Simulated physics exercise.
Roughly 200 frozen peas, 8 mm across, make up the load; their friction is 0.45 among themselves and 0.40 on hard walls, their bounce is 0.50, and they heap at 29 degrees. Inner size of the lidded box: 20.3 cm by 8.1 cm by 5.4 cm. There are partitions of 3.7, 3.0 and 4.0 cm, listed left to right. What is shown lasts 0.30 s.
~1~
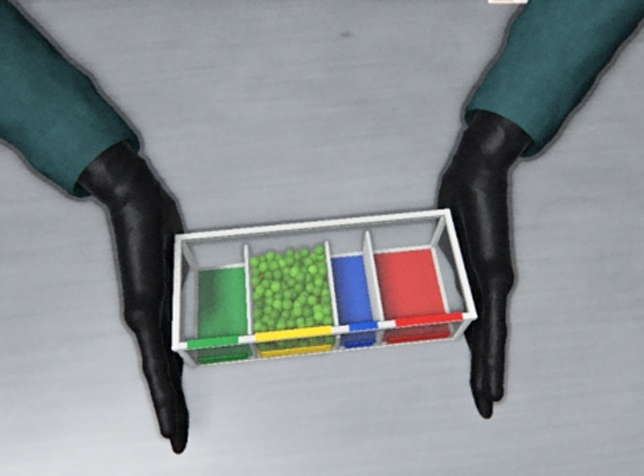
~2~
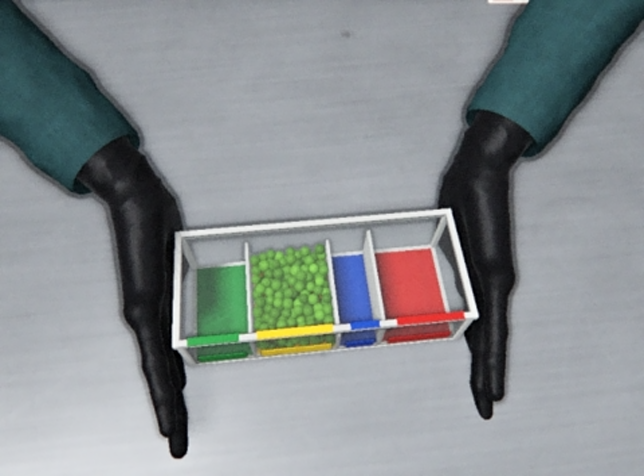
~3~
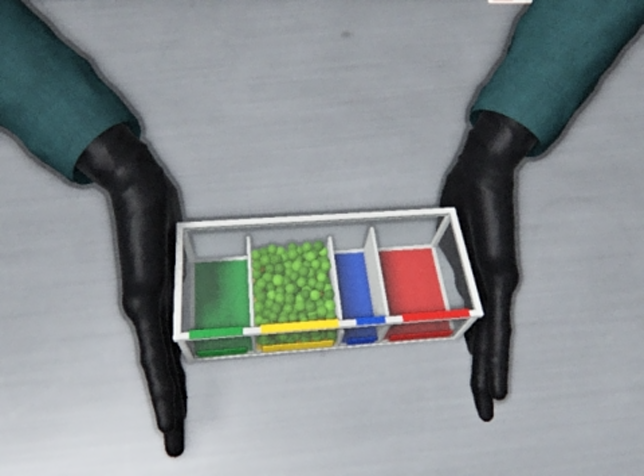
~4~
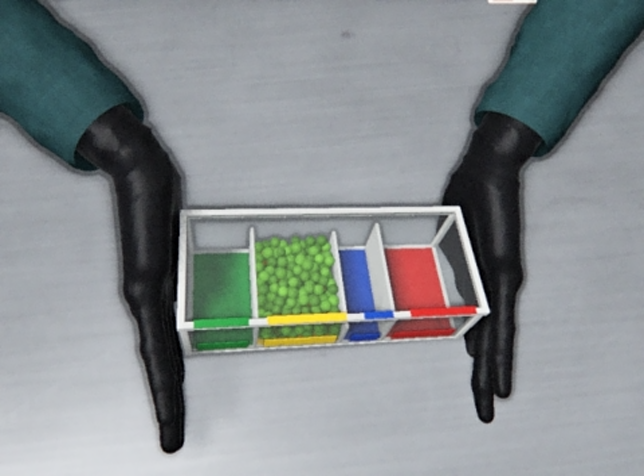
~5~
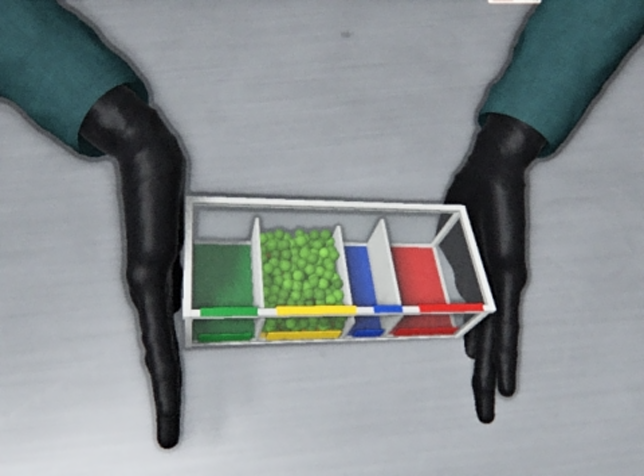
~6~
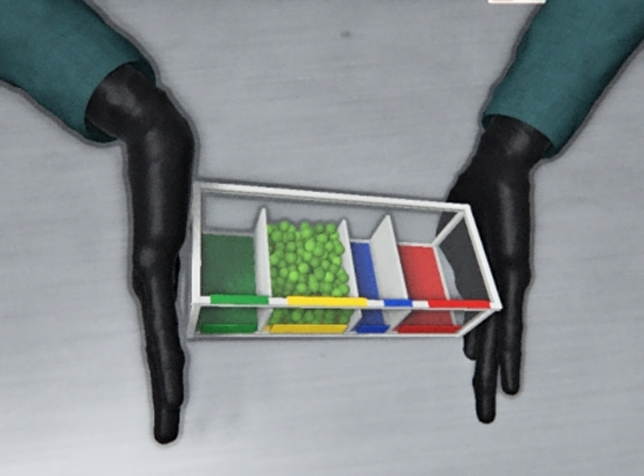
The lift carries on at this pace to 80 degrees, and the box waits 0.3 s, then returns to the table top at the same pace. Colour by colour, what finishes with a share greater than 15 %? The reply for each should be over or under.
For red it is over, for blue it is over, for green it is under, for yellow it is over.
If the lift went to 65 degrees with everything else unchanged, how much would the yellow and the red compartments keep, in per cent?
Result - yellow at 75 percent, red at 5 percent.
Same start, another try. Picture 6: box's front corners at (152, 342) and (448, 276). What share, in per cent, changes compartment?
Roughly 25 per cent.
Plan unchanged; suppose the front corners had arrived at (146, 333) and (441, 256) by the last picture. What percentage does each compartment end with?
Per cent by compartment: Red 0, blue 0, green 25, yellow 75.
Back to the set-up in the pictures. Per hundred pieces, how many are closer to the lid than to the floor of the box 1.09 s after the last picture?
Roughly 30 percent of the pieces.
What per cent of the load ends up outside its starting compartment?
I'd say close to 50 percent.
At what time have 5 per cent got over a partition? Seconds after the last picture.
Roughly at the 0.70 s mark.
Then, 1.09 s after the last picture, tilt 80 degrees; red 20 %, blue 20 %, yellow 60 %.
Then, 1.81 s after the last picture, tilt 40 degrees; red 30 %, blue 20 %, yellow 50 %.
Then, 2.57 s after the last picture, tilt 0 degrees; red 30 %, blue 20 %, yellow 50 %.
In the end, red 30 %, blue 20 %, green 0 %, yellow 50 %.
